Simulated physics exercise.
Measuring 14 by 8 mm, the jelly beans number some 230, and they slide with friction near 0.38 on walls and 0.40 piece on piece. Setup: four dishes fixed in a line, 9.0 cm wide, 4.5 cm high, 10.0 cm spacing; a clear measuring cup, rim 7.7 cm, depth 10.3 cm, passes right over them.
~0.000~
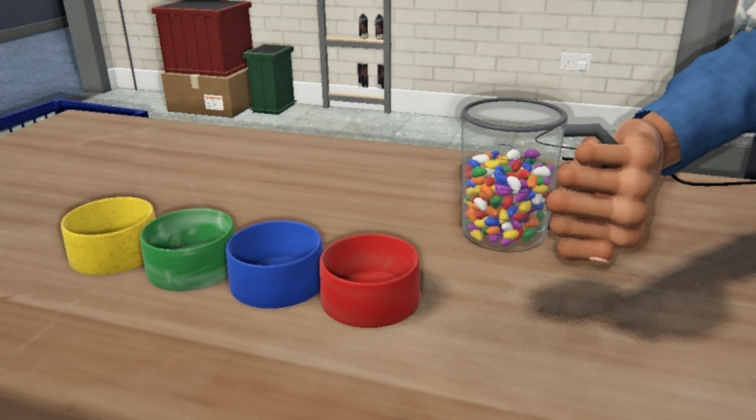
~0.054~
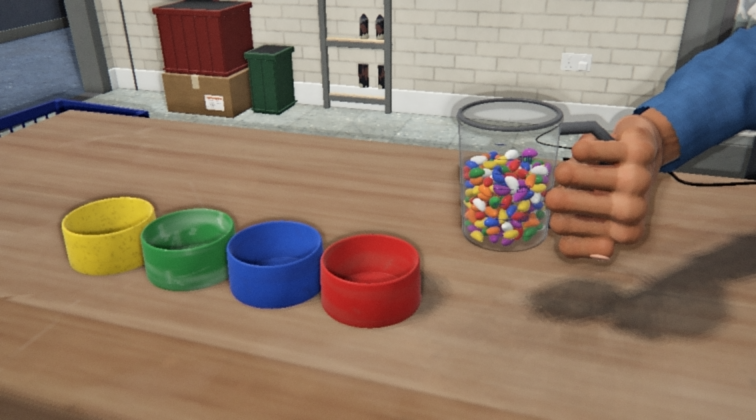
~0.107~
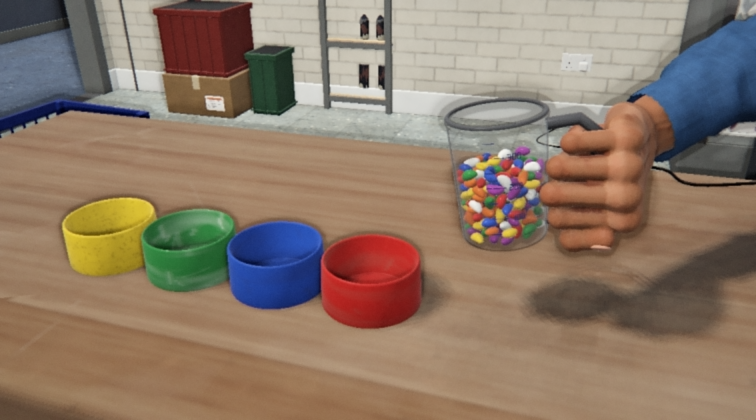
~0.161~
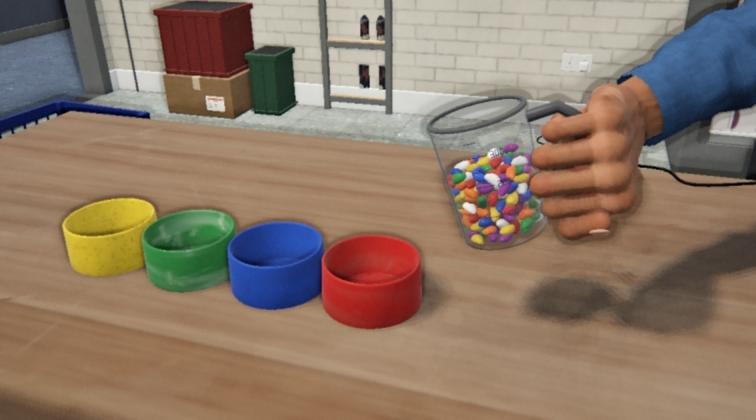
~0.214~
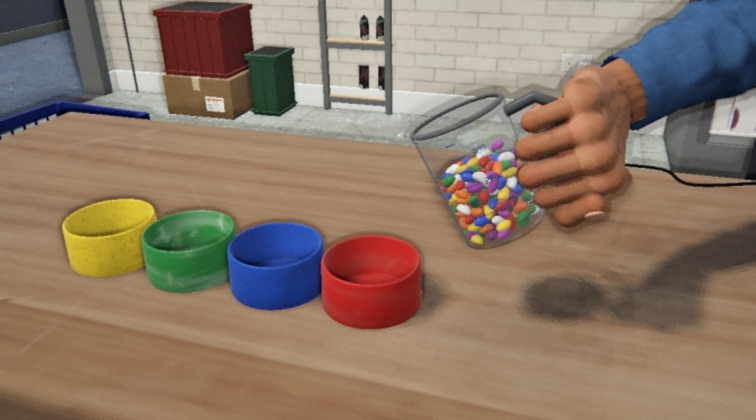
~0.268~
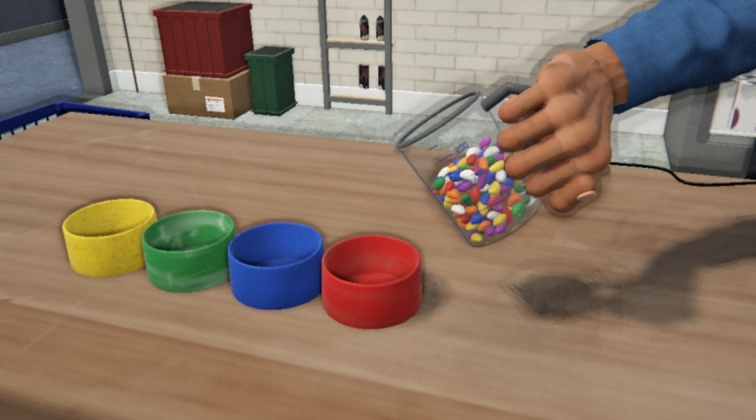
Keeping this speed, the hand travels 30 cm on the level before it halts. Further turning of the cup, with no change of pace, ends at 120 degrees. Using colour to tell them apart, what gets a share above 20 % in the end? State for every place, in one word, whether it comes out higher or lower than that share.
Red: Lower, blue: Higher, green: Lower, yellow: Lower, counter: Lower.
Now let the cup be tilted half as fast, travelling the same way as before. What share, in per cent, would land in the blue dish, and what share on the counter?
Blue 10; counter 10.
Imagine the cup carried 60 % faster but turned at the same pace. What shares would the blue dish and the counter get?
Result - blue dish: 30; counter: 10.
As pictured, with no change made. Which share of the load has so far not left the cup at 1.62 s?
I'd put it at roughly 0 per cent.
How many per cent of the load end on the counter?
Roughly 5 per cent.
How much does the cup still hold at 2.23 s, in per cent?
Some 0 %.
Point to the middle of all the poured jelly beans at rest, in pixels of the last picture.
When it all comes to rest, the middle is near (274, 264).
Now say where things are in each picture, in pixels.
Cup at (508, 175), tilt 0 degrees, lip at (464, 110), moved 0.0 cm; middle of the pieces at (509, 192); red dish at (370, 258); blue dish at (274, 243); green dish at (187, 229); yellow dish at (108, 216), in the first picture.
Cup at (507, 175), tilt 2 degrees, lip at (460, 111), moved 0.2 cm; middle of the pieces at (508, 192), in the second picture.
Cup at (500, 175), tilt 8 degrees, lip at (448, 116), moved 0.7 cm; middle of the pieces at (504, 191), in the third picture.
Cup at (491, 174), tilt 17 degrees, lip at (430, 124), moved 1.5 cm; middle of the pieces at (498, 190), in the fourth picture.
Cup at (481, 173), tilt 26 degrees, lip at (414, 132), moved 2.4 cm; middle of the pieces at (491, 188), in the fifth picture.
Cup at (471, 172), tilt 35 degrees, lip at (400, 142), moved 3.2 cm; middle of the pieces at (484, 185); red dish at (371, 259); blue dish at (276, 244); green dish at (189, 231); yellow dish at (110, 218). Its pace works out near 170 degrees a second; the hand travels 15 cm a second, in the sixth picture.
After 1.08 s, tilt 120 degrees; cup holds 10 %, red 5 %, blue 80 %.
After 1.62 s, tilt 120 degrees; cup holds 0 %, red 5 %, blue 90 %.
After 2.23 s, tilt 120 degrees; cup holds 0 %, red 5 %, blue 90 %.
In the end, at 2.5 s, red 5 %, blue 90 %, green 0 %, yellow 0 %, counter 5 %.
